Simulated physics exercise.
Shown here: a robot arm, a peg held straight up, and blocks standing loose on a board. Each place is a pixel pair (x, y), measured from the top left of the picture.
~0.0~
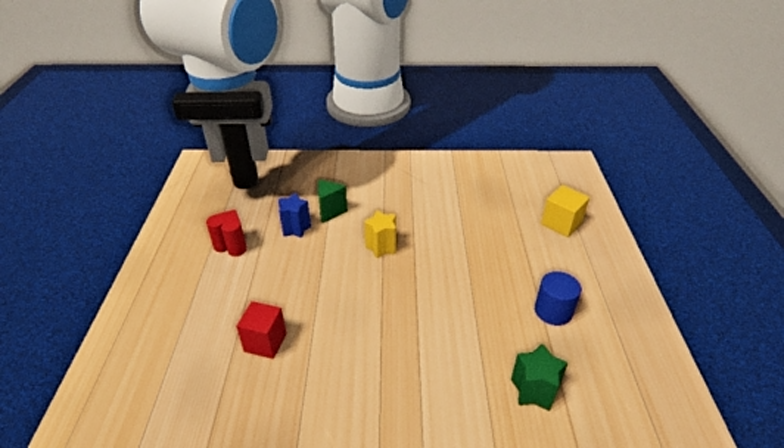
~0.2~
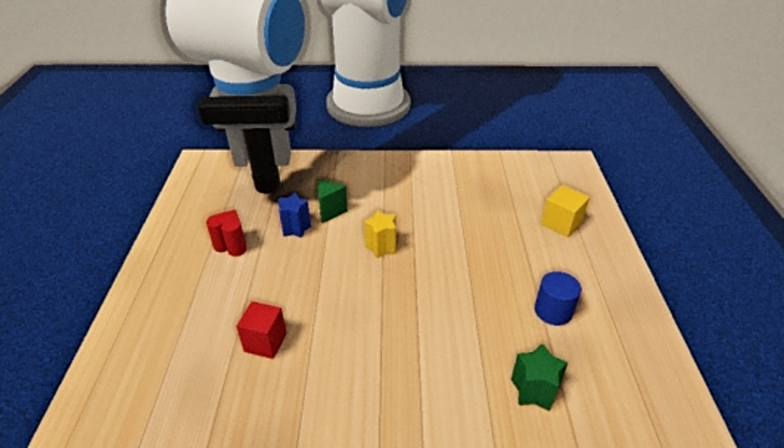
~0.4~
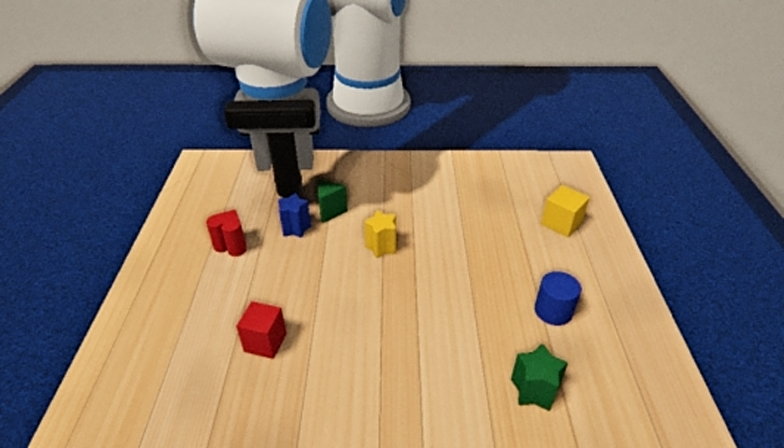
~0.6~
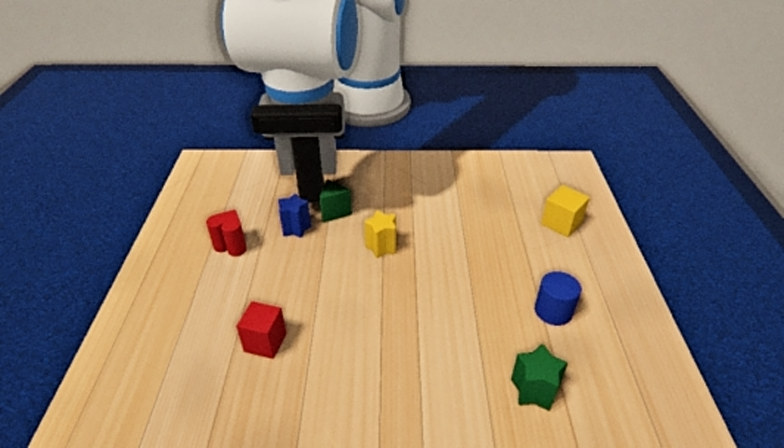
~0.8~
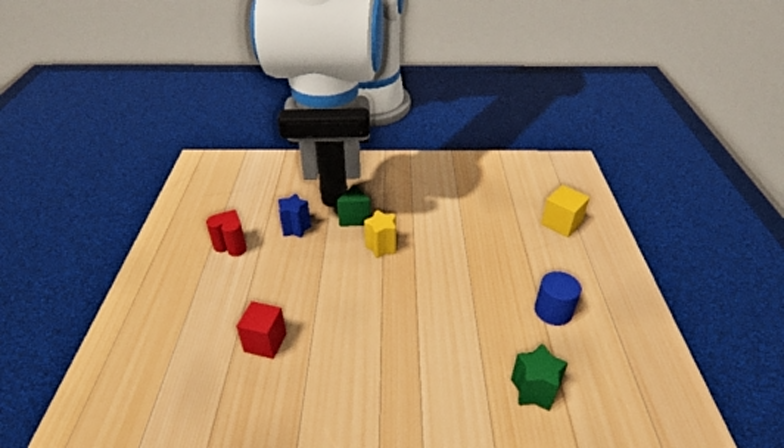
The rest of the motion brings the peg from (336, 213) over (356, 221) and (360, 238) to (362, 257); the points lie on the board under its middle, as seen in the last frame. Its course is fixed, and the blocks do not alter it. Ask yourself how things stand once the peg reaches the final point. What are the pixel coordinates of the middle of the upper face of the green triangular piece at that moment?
Top centre: (384, 207).
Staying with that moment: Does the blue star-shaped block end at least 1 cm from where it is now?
No, I don't think so.
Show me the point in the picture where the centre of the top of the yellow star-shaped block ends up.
So, by the moment the path ends, you'll find the top centre of the yellow star-shaped block at (391, 231).
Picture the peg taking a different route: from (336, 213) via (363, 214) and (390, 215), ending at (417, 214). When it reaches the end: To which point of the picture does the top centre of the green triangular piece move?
Its top centre is at about (399, 204).
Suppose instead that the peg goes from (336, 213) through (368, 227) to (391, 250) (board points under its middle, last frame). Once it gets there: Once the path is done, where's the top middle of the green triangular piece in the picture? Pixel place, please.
(415, 218)
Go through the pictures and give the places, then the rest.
In the first frame, tip of the peg (246, 183), middles of tops, blue star-shaped block (292, 202), green triangular piece (328, 187), yellow star-shaped block (382, 220).
In the second frame, peg (268, 187), nothing pushed.
In the third frame, peg (290, 191), nothing pushed.
In the fourth frame, peg (312, 196), green triangular piece (332, 188).
In the fifth frame, peg (335, 200), blue star-shaped block (292, 202), green triangular piece (354, 194), yellow star-shaped block (382, 220).
The first path, step by step. Halfway along, peg (359, 217); green triangular piece (383, 206), turned 20° anticlockwise; yellow star-shaped block (385, 224), turned 10° clockwise.
At the end, peg (362, 244); blue star-shaped block unmoved; green triangular piece (384, 207), turned 35° anticlockwise; yellow star-shaped block (391, 231), turned 25° anticlockwise.
